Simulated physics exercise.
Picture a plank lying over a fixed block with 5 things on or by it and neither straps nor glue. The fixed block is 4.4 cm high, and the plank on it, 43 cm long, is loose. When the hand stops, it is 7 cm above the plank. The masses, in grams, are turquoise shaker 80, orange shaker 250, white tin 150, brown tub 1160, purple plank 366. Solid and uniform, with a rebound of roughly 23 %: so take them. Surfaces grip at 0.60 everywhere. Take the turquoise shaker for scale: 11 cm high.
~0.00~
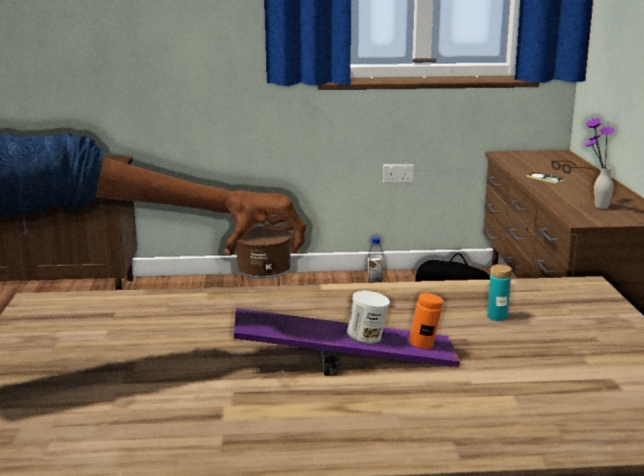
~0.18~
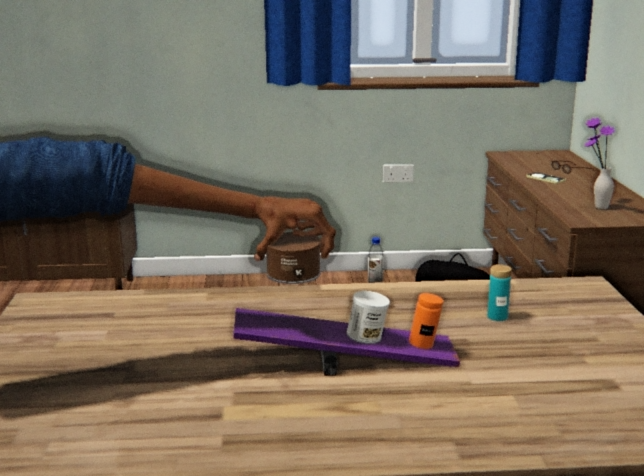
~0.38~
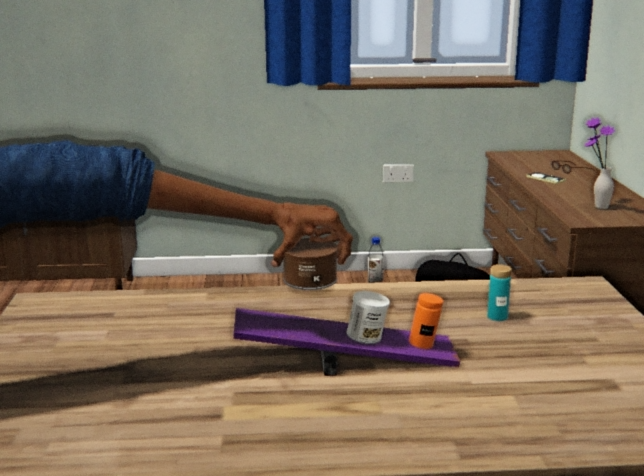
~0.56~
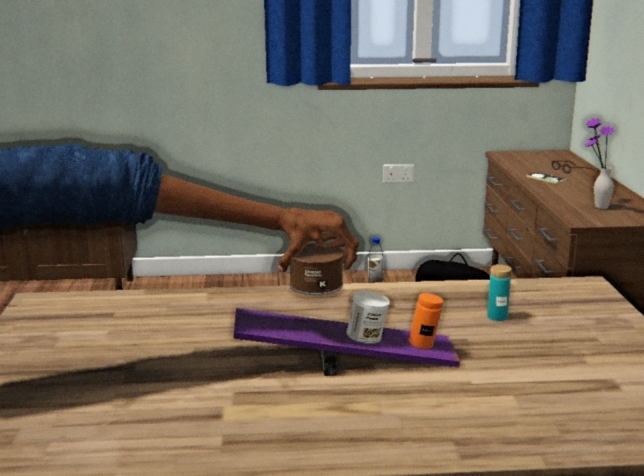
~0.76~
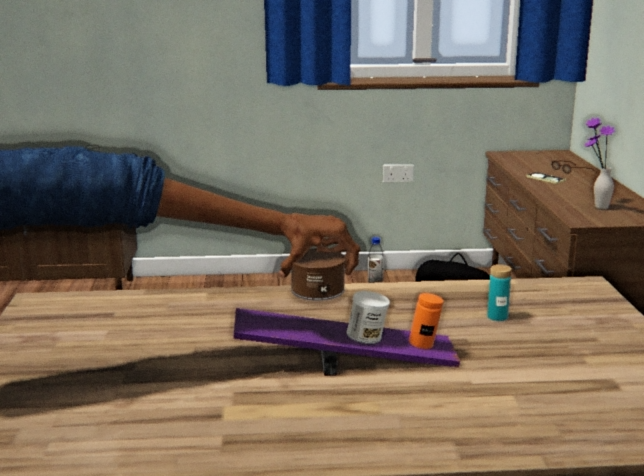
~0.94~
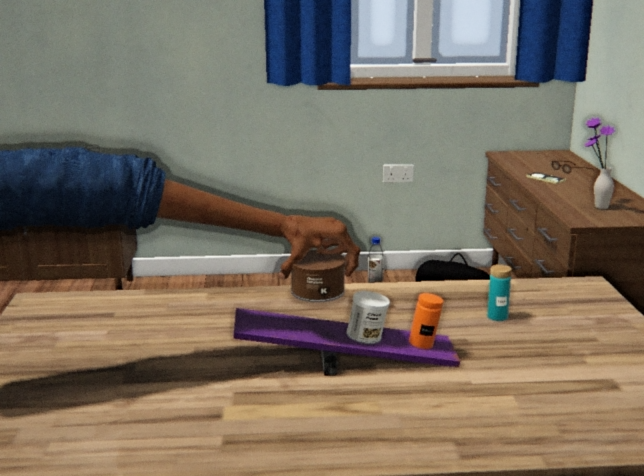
A hand carried a brown tub a short way to the right and slightly down, then held it still above a tilted purple plank on which a white tin and an orange shaker stood.
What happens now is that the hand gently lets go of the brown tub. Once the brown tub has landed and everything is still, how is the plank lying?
Likely the plank keeps its original lean.
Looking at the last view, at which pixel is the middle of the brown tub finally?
It comes to rest near (324, 316).
By 1.14 s, plank at 9°, leaning as at the start; brown tub tilted 8° near (321, 317).
By 1.44 s, plank at 10°, leaning as at the start; brown tub tilted 10° near (324, 315); orange shaker tilted 15°.
By 2.04 s, plank at 10°, leaning as at the start; brown tub tilted 10° near (324, 315); orange shaker on its side.
When it is over (4.0 s), plank at 10°, leaning as at the start; lying over on the table or plank, orange shaker; not toppled but over 4 cm from the start, brown tub; the other 3 within 4 cm of the start. End places, in pixels of the last picture, brown tub near (324, 315). The plank lies as before.
